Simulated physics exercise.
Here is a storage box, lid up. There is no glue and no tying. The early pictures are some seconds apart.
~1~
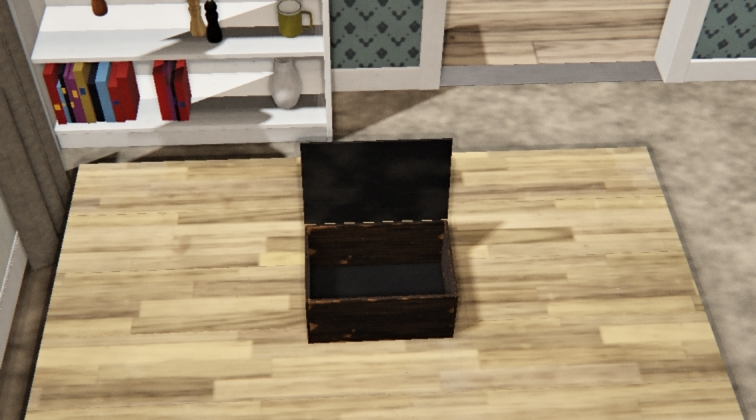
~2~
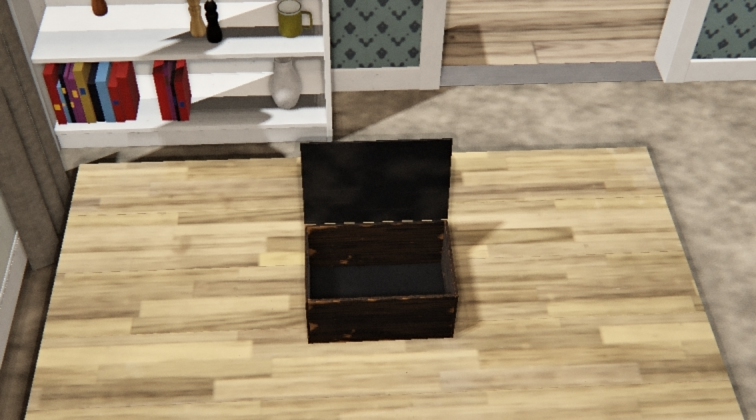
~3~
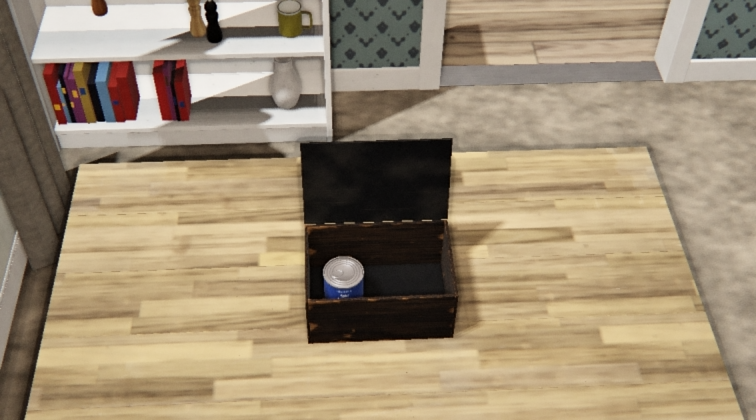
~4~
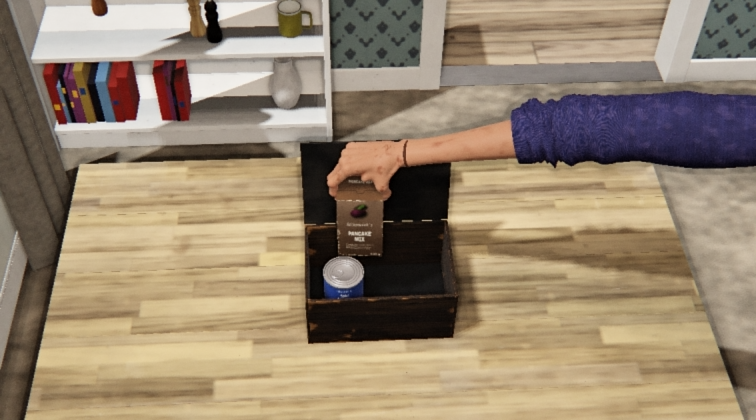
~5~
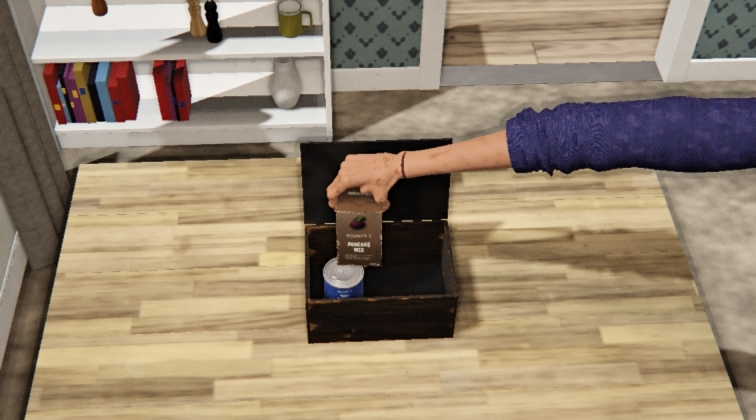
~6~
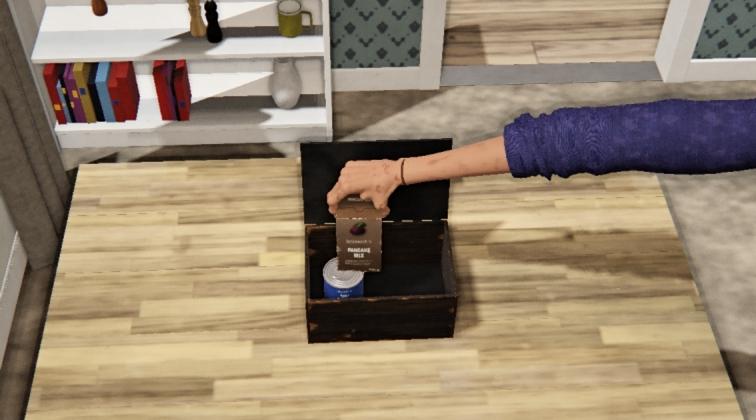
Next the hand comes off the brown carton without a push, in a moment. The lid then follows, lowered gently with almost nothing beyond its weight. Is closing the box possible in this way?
Yes.
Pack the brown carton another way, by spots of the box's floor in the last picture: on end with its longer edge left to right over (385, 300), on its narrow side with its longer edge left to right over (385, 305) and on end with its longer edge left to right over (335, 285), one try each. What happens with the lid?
Try one: The lid remains open; try two: It remains open; try three: It remains open.
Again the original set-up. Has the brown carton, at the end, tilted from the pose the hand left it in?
Looking at the last picture, the brown carton sits at an angle.
Then, 0.60 s past the last view, brown carton rocked 67° from its first pose near (401, 250).
Then, 1.30 s past the last view, lid 85° above the rim; brown carton on its side near (403, 275).
Then, 1.70 s past the last view, lid 48° above the rim; brown carton on its side near (403, 275).
Then, 1.90 s past the last view, lid 15° above the rim; brown carton on its side near (403, 275).
Finally, lid shut; down or leaning hard in the box, brown carton; blue tin still in place. Final places as the last picture's camera would see them, brown carton near (403, 275).
